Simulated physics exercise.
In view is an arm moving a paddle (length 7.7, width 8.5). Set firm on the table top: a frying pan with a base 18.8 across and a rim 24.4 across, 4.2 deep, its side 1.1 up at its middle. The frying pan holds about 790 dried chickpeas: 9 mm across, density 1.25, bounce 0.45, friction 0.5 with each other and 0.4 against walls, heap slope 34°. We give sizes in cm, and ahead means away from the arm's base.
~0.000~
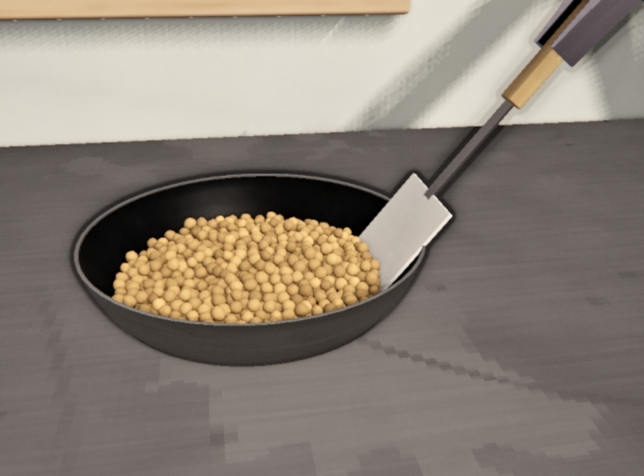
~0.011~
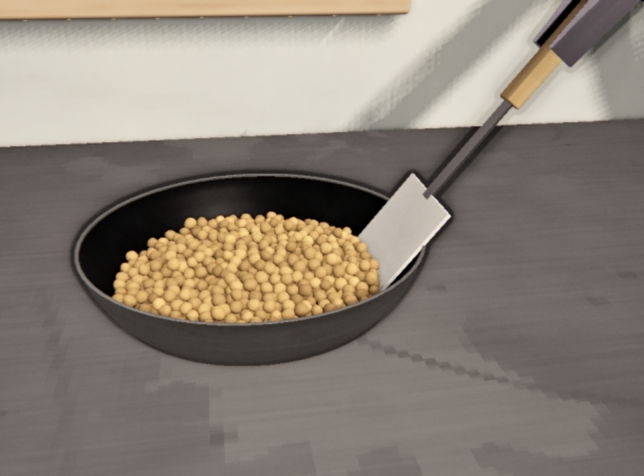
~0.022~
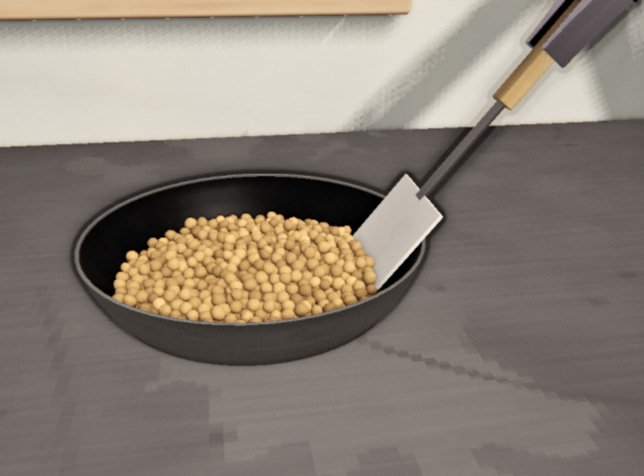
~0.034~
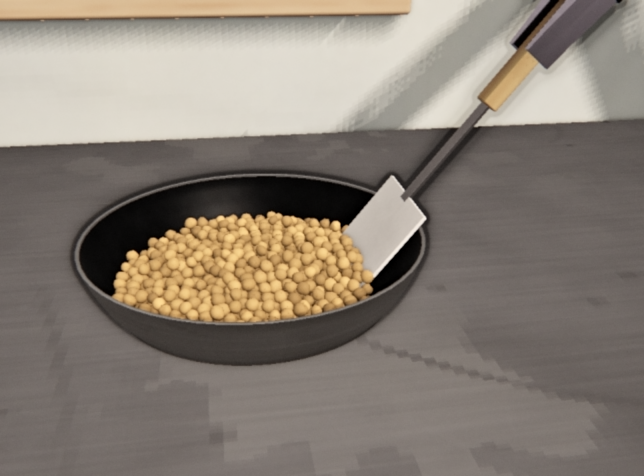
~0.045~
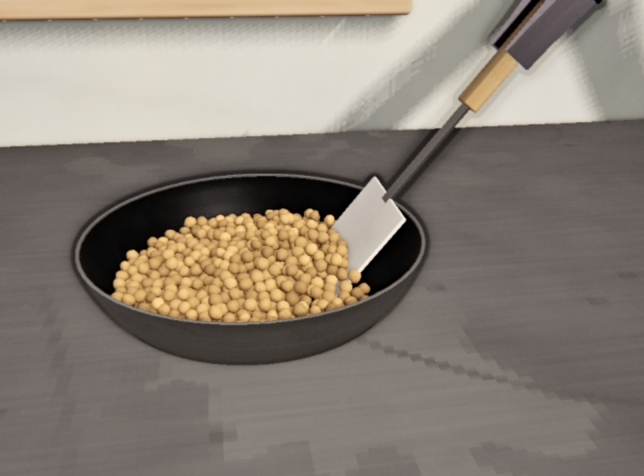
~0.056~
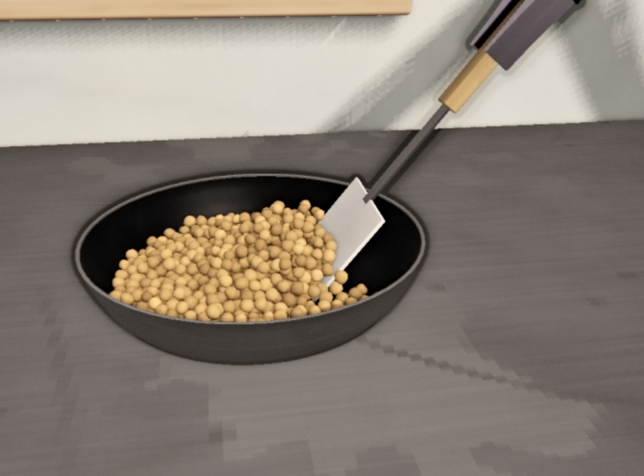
In a black frying pan, a paddle held by an arm pushes the chickpeas left.
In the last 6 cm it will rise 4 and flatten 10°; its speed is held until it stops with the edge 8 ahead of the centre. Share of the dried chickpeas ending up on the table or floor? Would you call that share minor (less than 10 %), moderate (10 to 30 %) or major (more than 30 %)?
I would call it moderate.
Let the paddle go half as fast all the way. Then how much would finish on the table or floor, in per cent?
It would be near 10 per cent.
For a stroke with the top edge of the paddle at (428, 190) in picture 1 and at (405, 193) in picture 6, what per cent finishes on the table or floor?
Around 0 per cent finishes there.
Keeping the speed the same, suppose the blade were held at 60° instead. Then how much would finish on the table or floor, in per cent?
20 %.
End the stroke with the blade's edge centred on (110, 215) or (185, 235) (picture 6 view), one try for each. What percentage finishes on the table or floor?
First try about 30 percent, second about 20 percent.
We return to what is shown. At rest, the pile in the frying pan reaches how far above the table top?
It reaches about 4.5 cm.
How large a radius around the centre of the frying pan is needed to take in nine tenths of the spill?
The distance is roughly 85 cm.
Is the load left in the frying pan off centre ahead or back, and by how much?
I'd put it at roughly 4.0 cm toward the front.
After 0.08 s, sloping 51°, highest piece 7 above the table; 788 in the frying pan.
After 0.11 s, sloping 48°, highest piece 8 above the table; 788 in the frying pan.
After 0.32 s, sloping 41°, highest piece 8 above the table; 614 in the frying pan, 164 on the table or floor, 10 on the blade or in flight.
After 1.38 s, sloping 41°, highest piece 4 above the table; 614 in the frying pan, 174 on the table or floor.
In the end, 614 in the frying pan, 174 on the table or floor. That is 22 % on the table or floor.
